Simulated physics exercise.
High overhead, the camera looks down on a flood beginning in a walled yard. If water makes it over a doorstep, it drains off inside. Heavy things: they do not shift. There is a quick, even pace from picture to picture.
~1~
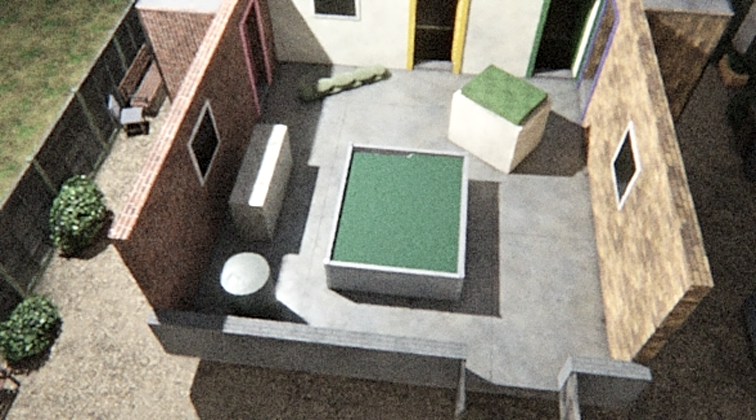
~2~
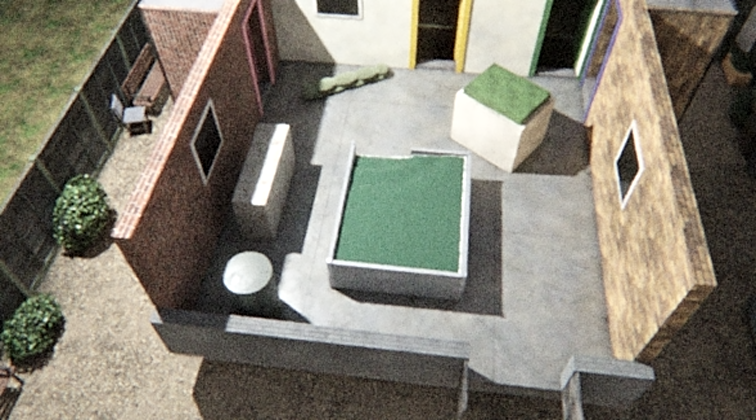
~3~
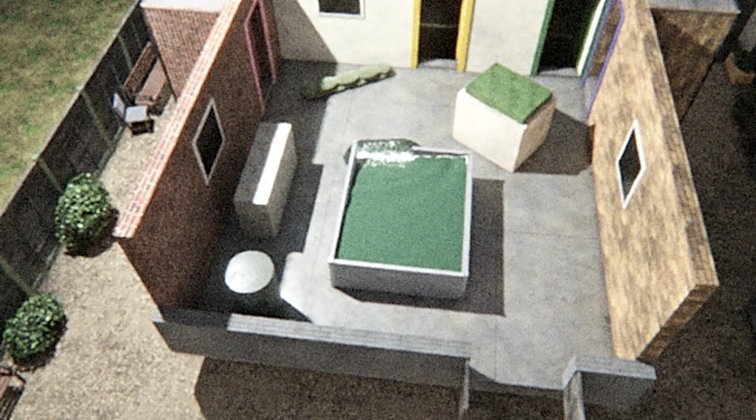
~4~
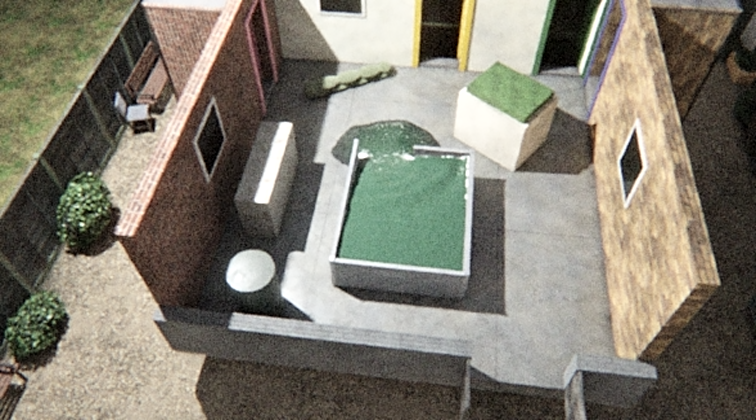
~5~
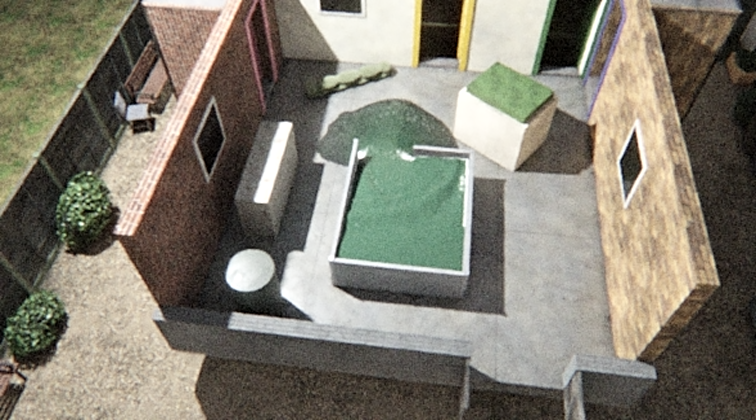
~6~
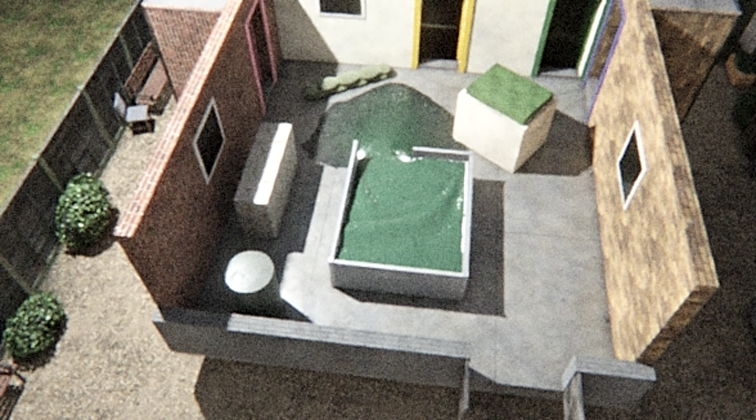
Green water poured out through a gap in the far side of the open tank in a walled yard, spreading across the grey paving toward the back wall while everything around it stayed still.
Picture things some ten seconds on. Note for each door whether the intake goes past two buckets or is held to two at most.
Outcome: The green door is going to overshoot the allowance; the blue door is going to stay inside the allowance; the yellow door is going to overshoot the allowance; the pink door is going to overshoot the allowance.
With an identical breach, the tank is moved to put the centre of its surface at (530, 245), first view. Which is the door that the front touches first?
It's the blue door.
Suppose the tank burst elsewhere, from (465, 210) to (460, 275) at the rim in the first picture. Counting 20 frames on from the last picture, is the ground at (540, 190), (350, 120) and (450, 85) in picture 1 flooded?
Log: Point 1 inundated; point 2 unreached; point 3 unreached.
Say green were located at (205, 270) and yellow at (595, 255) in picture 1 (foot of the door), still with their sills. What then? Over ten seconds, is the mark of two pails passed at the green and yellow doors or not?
The green one does not overflow, while the yellow one does not overflow.
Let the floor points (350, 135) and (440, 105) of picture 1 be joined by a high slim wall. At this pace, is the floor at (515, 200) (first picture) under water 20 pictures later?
My call for that point: Waterlogged.
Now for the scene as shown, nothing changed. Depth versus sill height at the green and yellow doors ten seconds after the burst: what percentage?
Near 120 per cent and 90 per cent, respectively.
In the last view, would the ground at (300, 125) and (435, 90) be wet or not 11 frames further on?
Taken in order, drenched then drenched.
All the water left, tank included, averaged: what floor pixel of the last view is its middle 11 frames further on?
I'd say around (392, 181).
A moment on, water covers 25 % of the floor; the green door not reached, the blue door not reached, the yellow door under two buckets in, the pink door not reached.
Next, water covers 30 % of the floor; the green door not reached, the blue door not reached, the yellow door over two buckets in, the pink door under two buckets in.
Then, water covers 40 % of the floor; the green door wet at the sill, nothing in, the blue door wet at the sill, nothing in, the yellow door far over two buckets in, the pink door over two buckets in.
Later, water covers 65 % of the floor; the green door over two buckets in, the blue door wet at the sill, nothing in, the yellow door far over two buckets in, the pink door far over two buckets in.
In the end, water covers 95 % of the floor; the green door over two buckets in, the blue door wet at the sill, nothing in, the yellow door far over two buckets in, the pink door far over two buckets in.
